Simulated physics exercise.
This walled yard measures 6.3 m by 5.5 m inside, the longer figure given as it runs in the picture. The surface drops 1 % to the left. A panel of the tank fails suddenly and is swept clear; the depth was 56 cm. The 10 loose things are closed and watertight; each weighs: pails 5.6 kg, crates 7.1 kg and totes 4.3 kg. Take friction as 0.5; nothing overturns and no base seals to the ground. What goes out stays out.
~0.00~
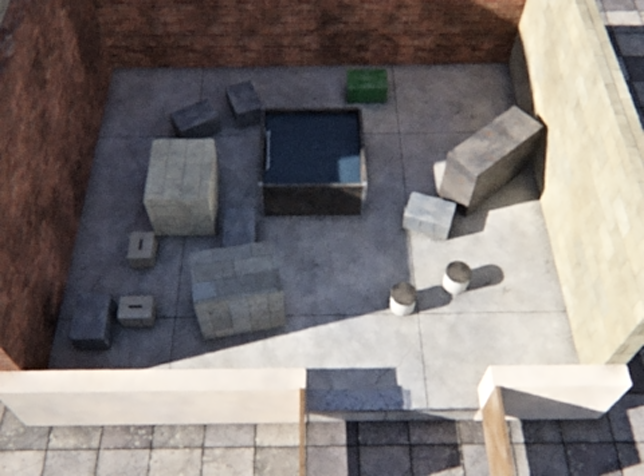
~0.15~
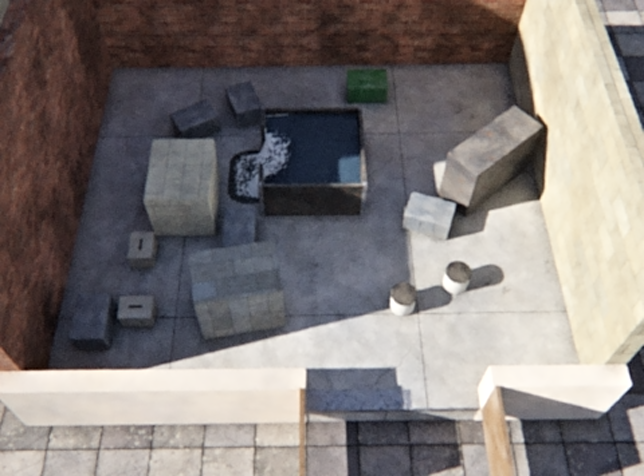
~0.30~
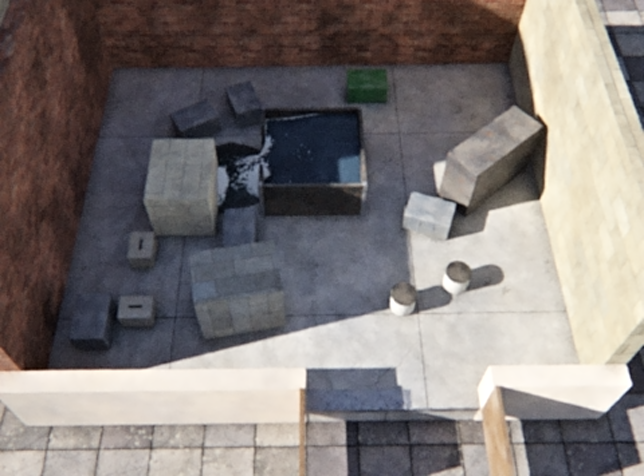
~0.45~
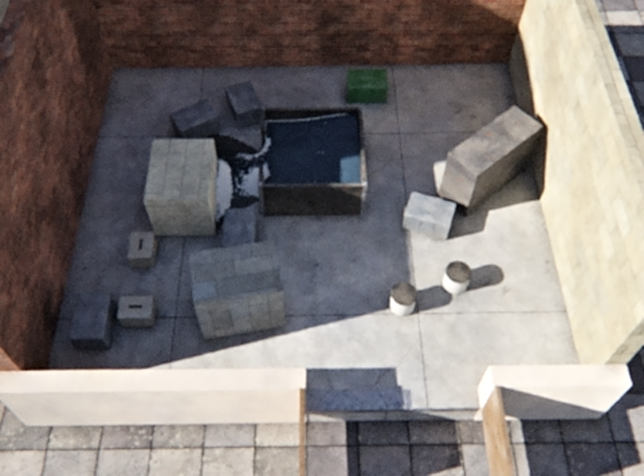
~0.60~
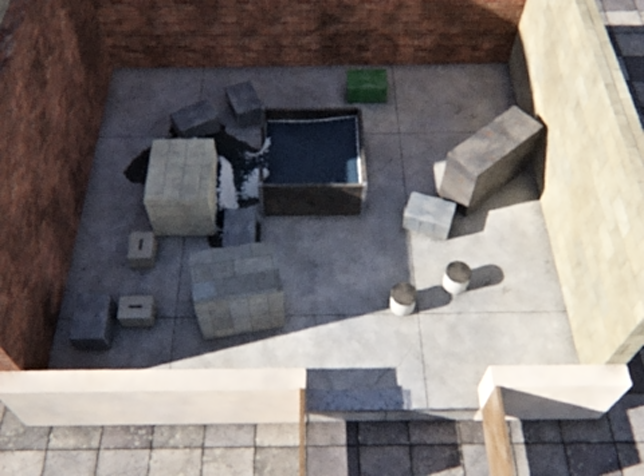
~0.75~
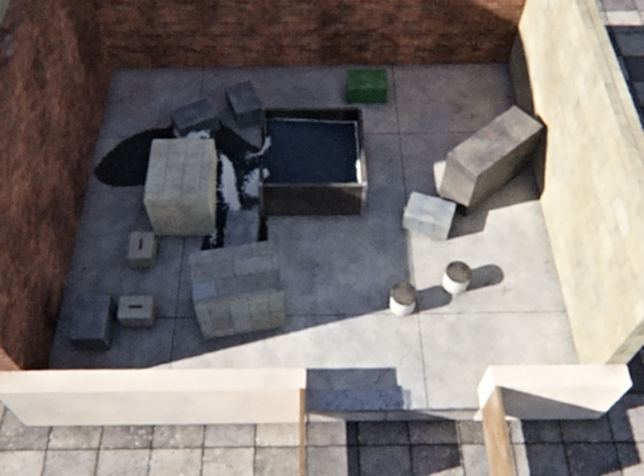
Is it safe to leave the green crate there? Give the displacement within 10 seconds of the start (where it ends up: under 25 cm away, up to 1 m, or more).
The green crate holds its place.
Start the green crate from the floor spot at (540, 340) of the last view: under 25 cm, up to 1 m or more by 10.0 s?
It holds its place.
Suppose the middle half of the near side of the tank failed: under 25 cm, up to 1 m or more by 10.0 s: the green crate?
Then the green crate stays put.
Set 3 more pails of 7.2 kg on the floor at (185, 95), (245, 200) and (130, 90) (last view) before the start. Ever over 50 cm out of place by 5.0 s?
In that order: More, over, over.
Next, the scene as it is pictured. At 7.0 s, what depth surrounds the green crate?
About 2 cm.
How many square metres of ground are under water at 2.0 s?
Roughly 11.5 m2.
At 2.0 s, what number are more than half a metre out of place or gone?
By then 2.
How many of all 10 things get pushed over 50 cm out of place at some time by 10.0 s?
I count 5.
After 2.0 s the green crate is near (368, 79), 0.0 m from its start, aground; 0 of 10 are out; 0 afloat.
After 4.5 s the green crate is near (368, 79), 0.0 m from its start, aground; 0 of 10 are out; 2 afloat.
After 7.0 s the green crate is near (374, 81), 0.1 m from its start, aground; 0 of 10 are out; 4 afloat.
After 10.0 s the green crate is near (374, 81), 0.1 m from its start, aground; 0 of 10 are out; 5 afloat.
